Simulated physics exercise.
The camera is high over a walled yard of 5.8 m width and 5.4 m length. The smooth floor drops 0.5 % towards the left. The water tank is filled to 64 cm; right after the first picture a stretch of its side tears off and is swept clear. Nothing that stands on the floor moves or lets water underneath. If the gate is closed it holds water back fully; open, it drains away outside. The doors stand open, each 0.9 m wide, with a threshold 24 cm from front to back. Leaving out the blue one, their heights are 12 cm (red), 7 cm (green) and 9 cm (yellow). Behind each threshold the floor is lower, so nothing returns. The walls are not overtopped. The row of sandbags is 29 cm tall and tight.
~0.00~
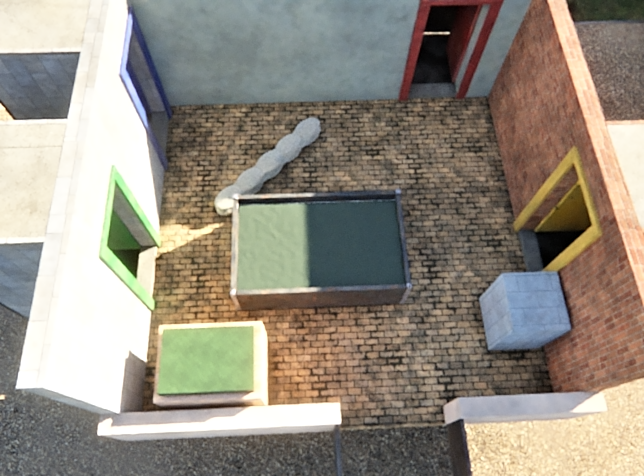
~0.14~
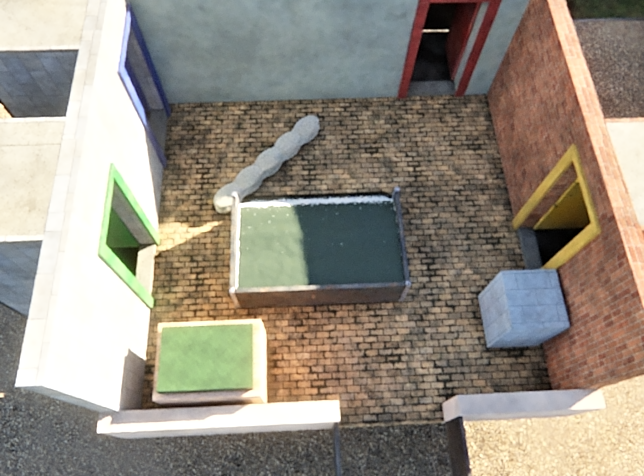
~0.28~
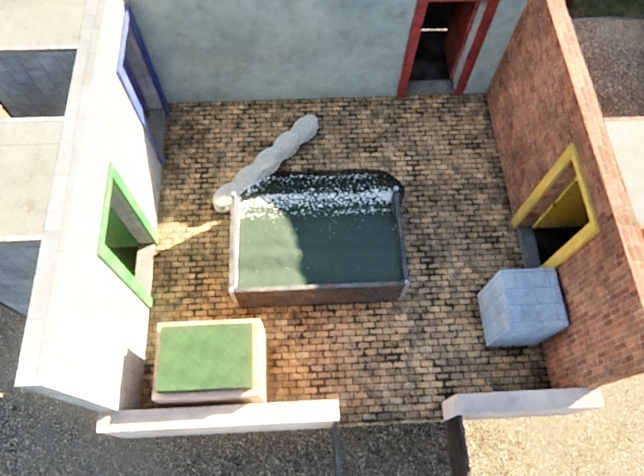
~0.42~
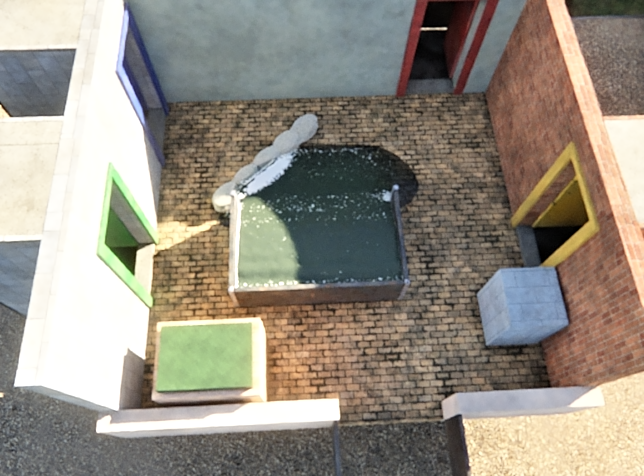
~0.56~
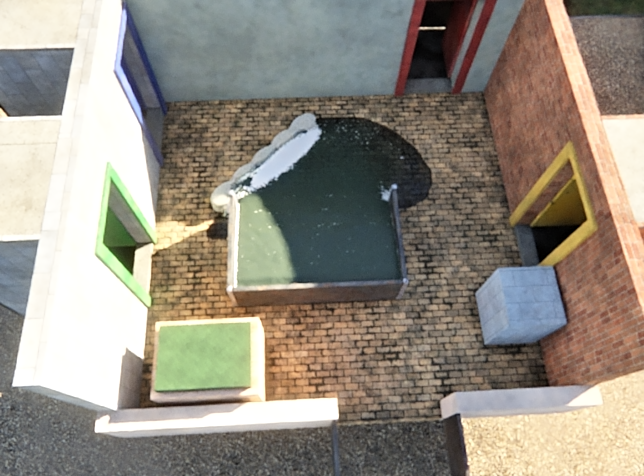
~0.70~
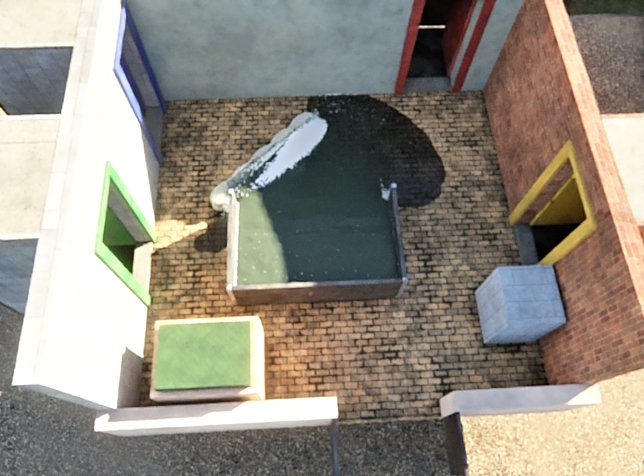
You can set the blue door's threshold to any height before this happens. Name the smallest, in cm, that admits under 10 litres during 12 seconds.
About 13 cm.
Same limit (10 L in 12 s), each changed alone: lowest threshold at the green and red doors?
Roughly 6.5 cm at green and 23 cm at red.
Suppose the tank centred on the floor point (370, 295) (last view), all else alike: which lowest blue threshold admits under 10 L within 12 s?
Then roughly 12.0 cm.
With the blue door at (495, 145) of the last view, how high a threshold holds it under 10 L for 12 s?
About 26 cm.
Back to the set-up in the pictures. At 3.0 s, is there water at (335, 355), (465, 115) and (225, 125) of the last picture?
In turn: Dry, flooded, flooded.
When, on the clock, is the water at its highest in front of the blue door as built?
At about 3.0 s.
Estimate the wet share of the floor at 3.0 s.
Some 55 per cent of it.
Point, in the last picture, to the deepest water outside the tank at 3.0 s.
Around (475, 106).
After 1.4 s water covers 35 % of the floor, deepest (48 cm) near (356, 102); it has not reached the blue door.
After 3.0 s water covers 55 % of the floor, deepest (34 cm) near (475, 106); 17 cm at the blue door, 0 litres in over its 24 cm threshold.
After 12.0 s water covers 95 % of the floor, deepest (10 cm) near (298, 154); 5 cm at the blue door, 0 litres in over its 24 cm threshold.
At the blue door as built, the water arrived by 2.4 s and peaked near 17 cm at 3.0 s.
Run again over the same 12 s with other heights there, 14 litres in over 12 cm, 3 litres over 16.5 cm. The limit of 10 litres is kept from about 13 cm up.
